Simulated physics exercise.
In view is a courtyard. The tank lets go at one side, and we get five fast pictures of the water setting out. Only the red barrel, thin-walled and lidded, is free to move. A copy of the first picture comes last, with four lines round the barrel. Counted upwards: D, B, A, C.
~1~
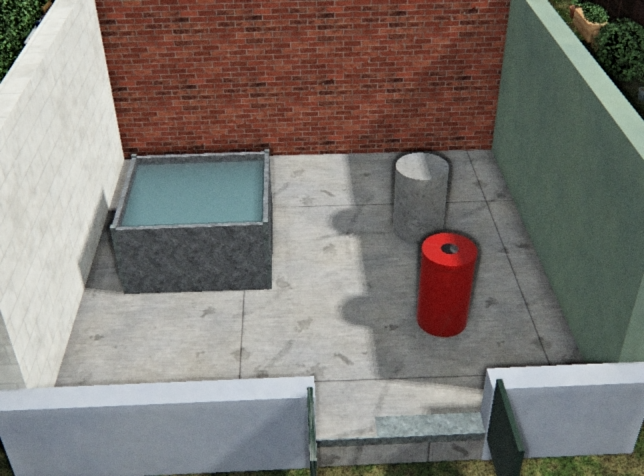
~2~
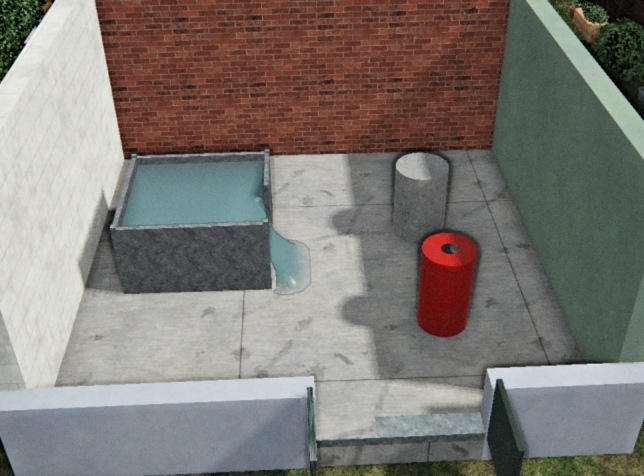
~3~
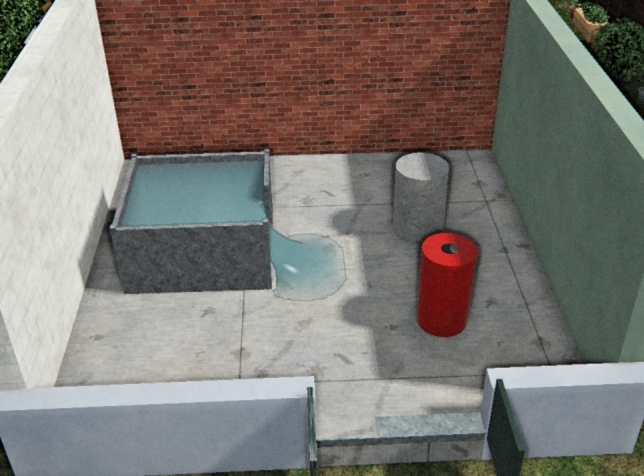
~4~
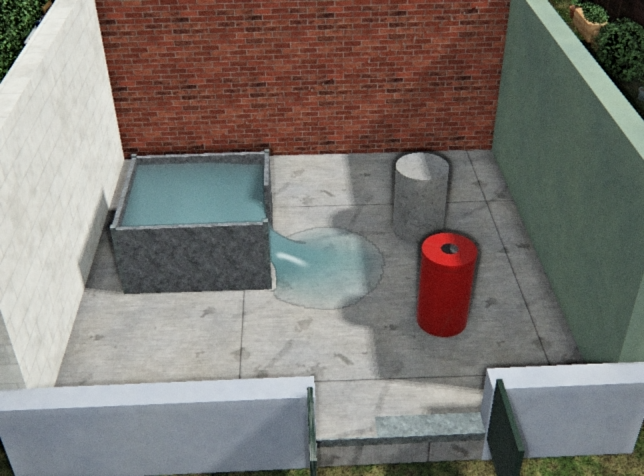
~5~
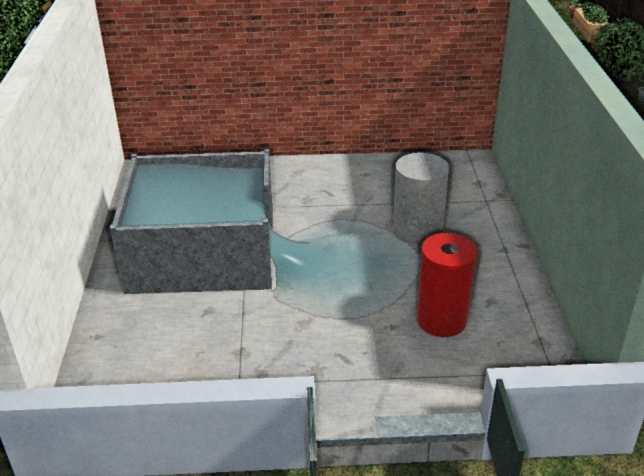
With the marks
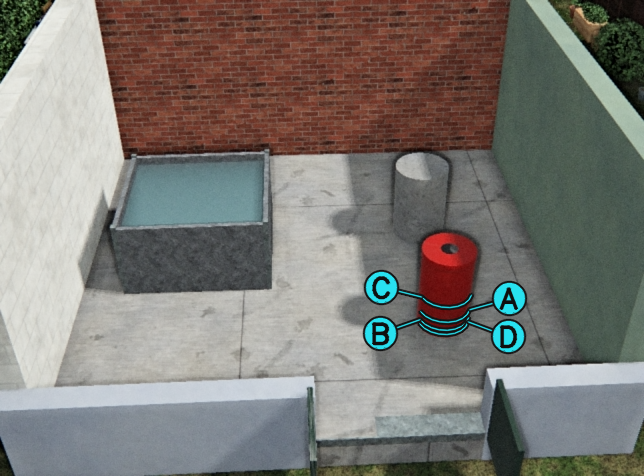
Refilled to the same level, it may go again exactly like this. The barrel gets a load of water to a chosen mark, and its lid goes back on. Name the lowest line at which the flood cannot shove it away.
C is the one.
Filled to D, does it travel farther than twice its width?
Yes.
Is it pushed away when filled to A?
Yes.
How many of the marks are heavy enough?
One of them.
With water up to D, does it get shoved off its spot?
Yes, that goes wrong.
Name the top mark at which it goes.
The answer is A.
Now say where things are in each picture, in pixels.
In the first picture, lid of the red barrel at (449, 249); tank full, its middle at (196, 194); open gate at (400, 376).
In the second picture, 1 % of the ground under water, its edge towards the barrel at (297, 286).
In the third picture, 4 % of the ground under water, its edge towards the barrel at (327, 289).
In the fourth picture, 6 % of the ground under water, its edge towards the barrel at (357, 291).
In the fifth picture, lid of the red barrel at (449, 249); 10 % of the ground under water, its edge towards the barrel at (393, 290).
In cyan, A at (448, 322); B at (447, 330); C at (449, 307); D at (446, 334); from the bottom up D, B, A, C.
With A, it is pushed about its own width away.
With B, it is pushed about 3 times its own width away.
With C, it does not move.
With D, it is pushed about 5 times its own width away.
